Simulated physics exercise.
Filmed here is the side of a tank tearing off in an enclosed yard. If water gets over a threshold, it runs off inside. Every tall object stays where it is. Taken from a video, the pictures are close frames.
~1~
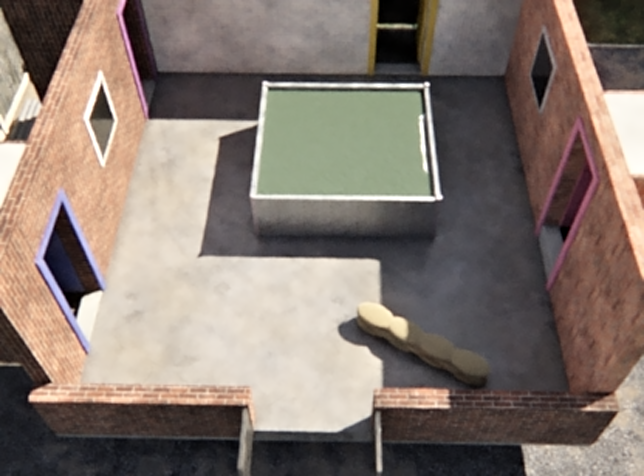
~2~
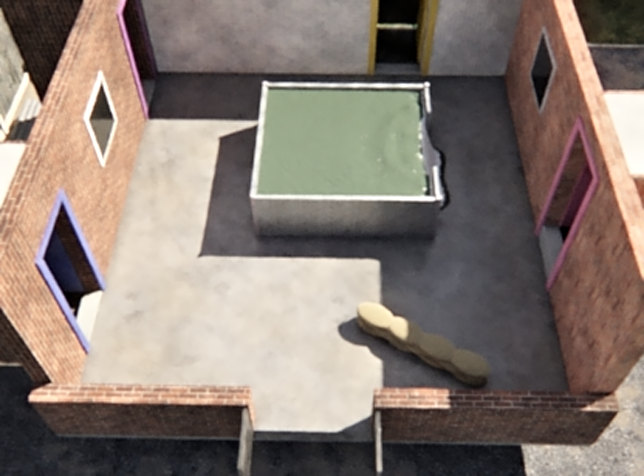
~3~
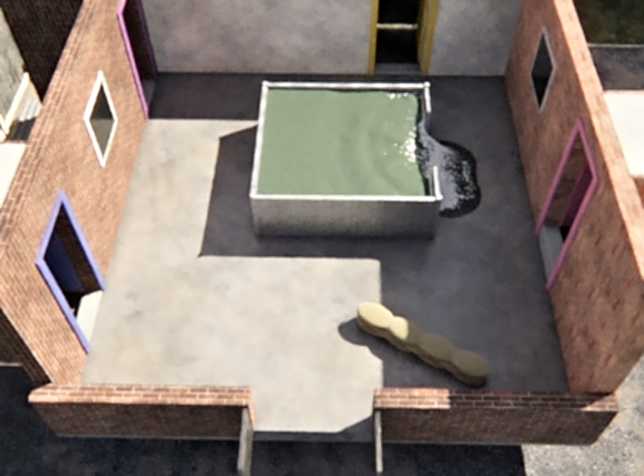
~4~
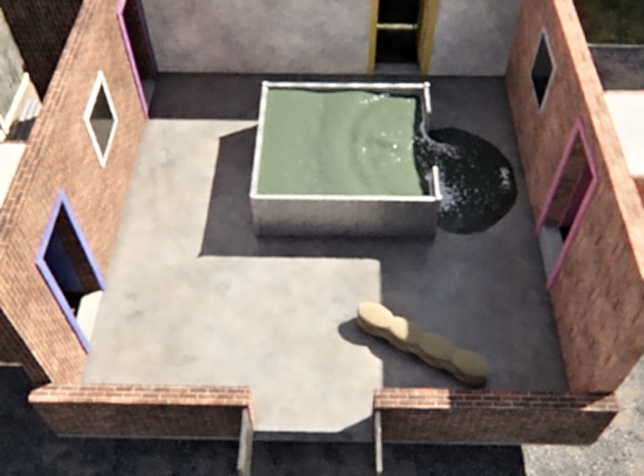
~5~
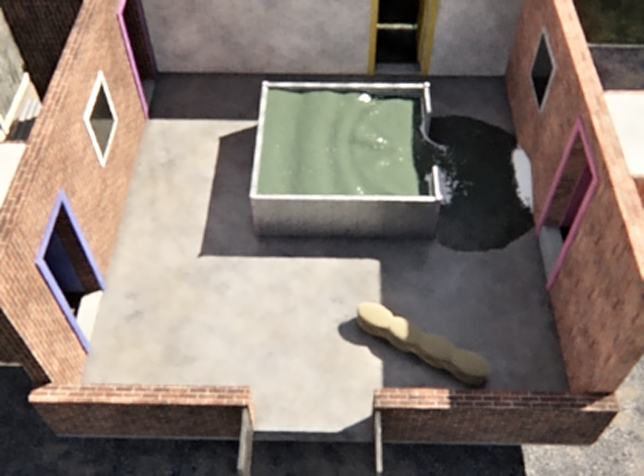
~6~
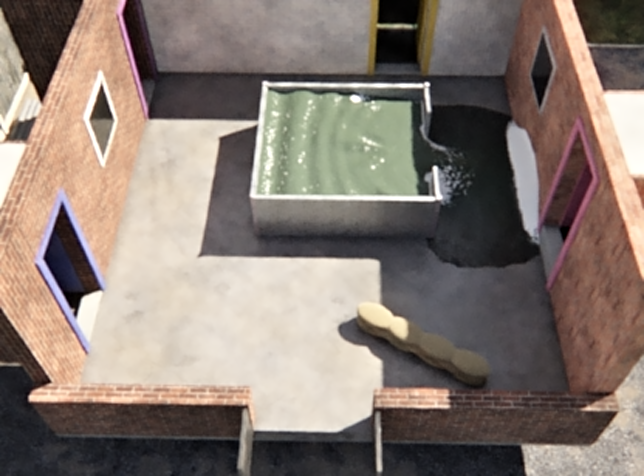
Dark water bursts through the right side of a raised, pale-walled tank, seen from high above in a walled yard under a fixed view. Brick walls with blue and pink doorways flank the grey floor, and a lumpy tan object lies at lower right. The still green surface starts rippling as the water spreads rightward to the wall, then along it toward the viewer.
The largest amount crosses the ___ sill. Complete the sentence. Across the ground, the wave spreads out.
The largest amount crosses the purple sill.
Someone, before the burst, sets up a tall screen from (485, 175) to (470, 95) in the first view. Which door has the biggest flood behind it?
The one in yellow.
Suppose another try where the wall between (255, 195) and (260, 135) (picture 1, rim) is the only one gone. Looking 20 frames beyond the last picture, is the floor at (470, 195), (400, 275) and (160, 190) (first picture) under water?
Going through them in turn, I'd say spared, spared and sodden.
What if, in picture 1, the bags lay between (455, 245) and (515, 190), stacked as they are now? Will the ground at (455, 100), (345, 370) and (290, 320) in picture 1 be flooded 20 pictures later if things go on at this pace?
First spot swamped, second spot swamped, third spot unwetted.
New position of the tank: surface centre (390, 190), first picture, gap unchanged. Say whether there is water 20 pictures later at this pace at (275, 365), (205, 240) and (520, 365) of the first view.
Point by point, the spots are hit, not hit and hit.
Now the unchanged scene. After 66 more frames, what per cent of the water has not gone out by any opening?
I'd put it at about 90 per cent.
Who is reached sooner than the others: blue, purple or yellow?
Answer: The one in yellow.
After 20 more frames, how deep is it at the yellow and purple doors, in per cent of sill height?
In turn 190 and 0 per cent.
A moment on, water covers 15 % of the floor; purple door not reached, pink door wet at the sill, nothing in, blue door not reached, yellow door not reached.
Next, water covers 30 % of the floor; purple door not reached, pink door wet at the sill, nothing in, blue door not reached, yellow door wet at the sill, nothing in.
Then, water covers 55 % of the floor; purple door not reached, pink door wet at the sill, nothing in, blue door not reached, yellow door a trickle in.
Later, water covers 90 % of the floor; purple door a lot in, pink door wet at the sill, nothing in, blue door a trickle in, yellow door some in.
In the end, water covers 95 % of the floor; purple door a lot in, pink door wet at the sill, nothing in, blue door a lot in, yellow door some in; the purple door has let in the most.
